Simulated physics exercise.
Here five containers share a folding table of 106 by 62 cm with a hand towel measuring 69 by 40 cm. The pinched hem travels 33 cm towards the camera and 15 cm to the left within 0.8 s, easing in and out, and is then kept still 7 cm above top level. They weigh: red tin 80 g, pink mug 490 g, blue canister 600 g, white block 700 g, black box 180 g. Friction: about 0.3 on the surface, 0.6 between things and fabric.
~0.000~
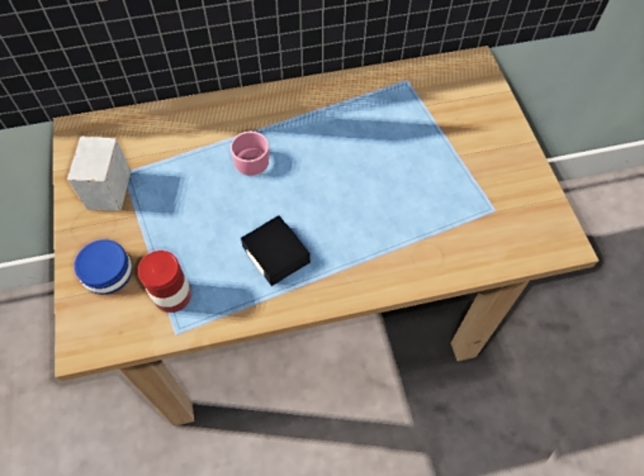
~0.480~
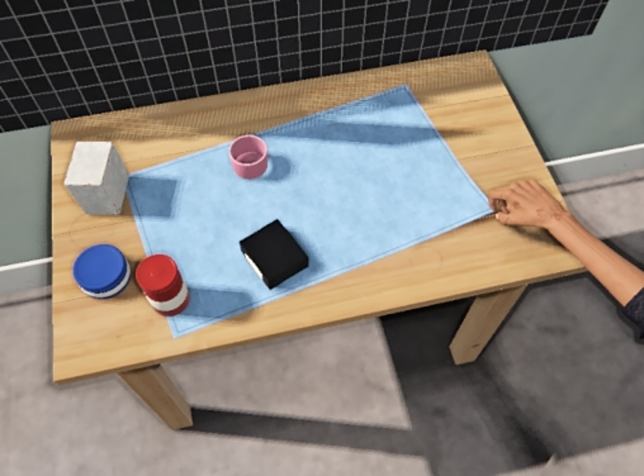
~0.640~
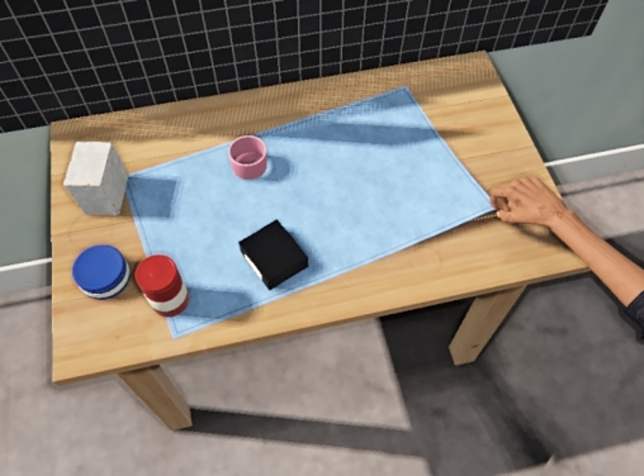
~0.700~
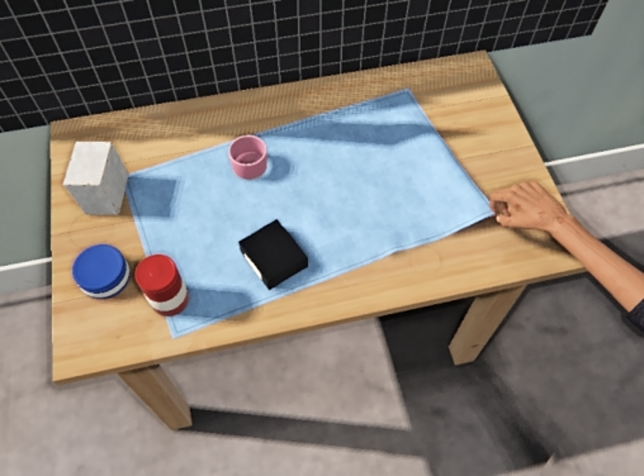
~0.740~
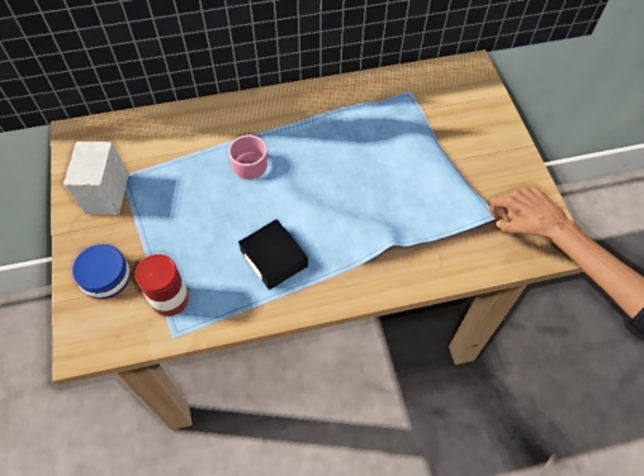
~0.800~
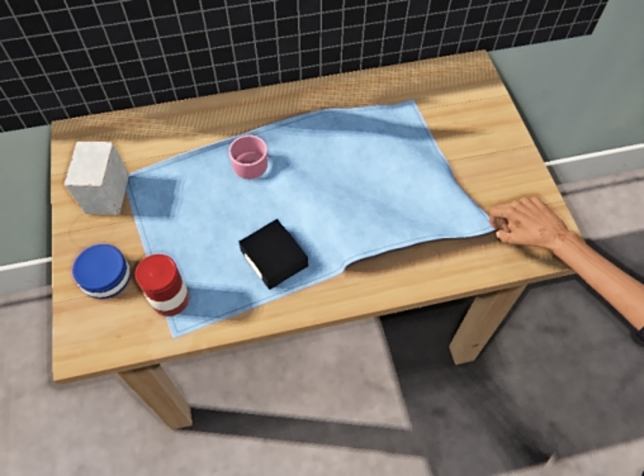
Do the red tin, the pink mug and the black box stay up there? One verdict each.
Result: Red tin stays on, pink mug stays on, black box stays on.
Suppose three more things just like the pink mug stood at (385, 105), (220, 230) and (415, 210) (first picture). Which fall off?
In that order: Remains, stays on, falls off.
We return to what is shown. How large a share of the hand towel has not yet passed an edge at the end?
Some 80 per cent of it.
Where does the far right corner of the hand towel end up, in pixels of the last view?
At about (505, 224).
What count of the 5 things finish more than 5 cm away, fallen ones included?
That makes 2.
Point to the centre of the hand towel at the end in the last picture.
Near (331, 254).
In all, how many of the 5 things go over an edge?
I count 0.
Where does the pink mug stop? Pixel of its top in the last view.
Near (307, 194).
At 1.0 s, 100 % of the hand towel is still over the top; pink mug 2 cm off its start, black box 1 cm off its start.
At 1.1 s, 95 % of the hand towel is still over the top; pink mug 7 cm off its start, black box 5 cm off its start, red tin 1 cm off its start.
At 1.3 s, 85 % of the hand towel is still over the top; pink mug 13 cm off its start at (292, 183), black box 7 cm off its start at (269, 281), red tin 3 cm off its start at (148, 262).
At 1.4 s, 80 % of the hand towel is still over the top; pink mug 17 cm off its start, black box 9 cm off its start, red tin 3 cm off its start.
At 3.0 s, 80 % of the hand towel is still over the top; pink mug 17 cm off its start at (307, 194), black box 9 cm off its start at (267, 292), red tin 3 cm off its start at (148, 259), white block 5 cm off its start at (101, 145).
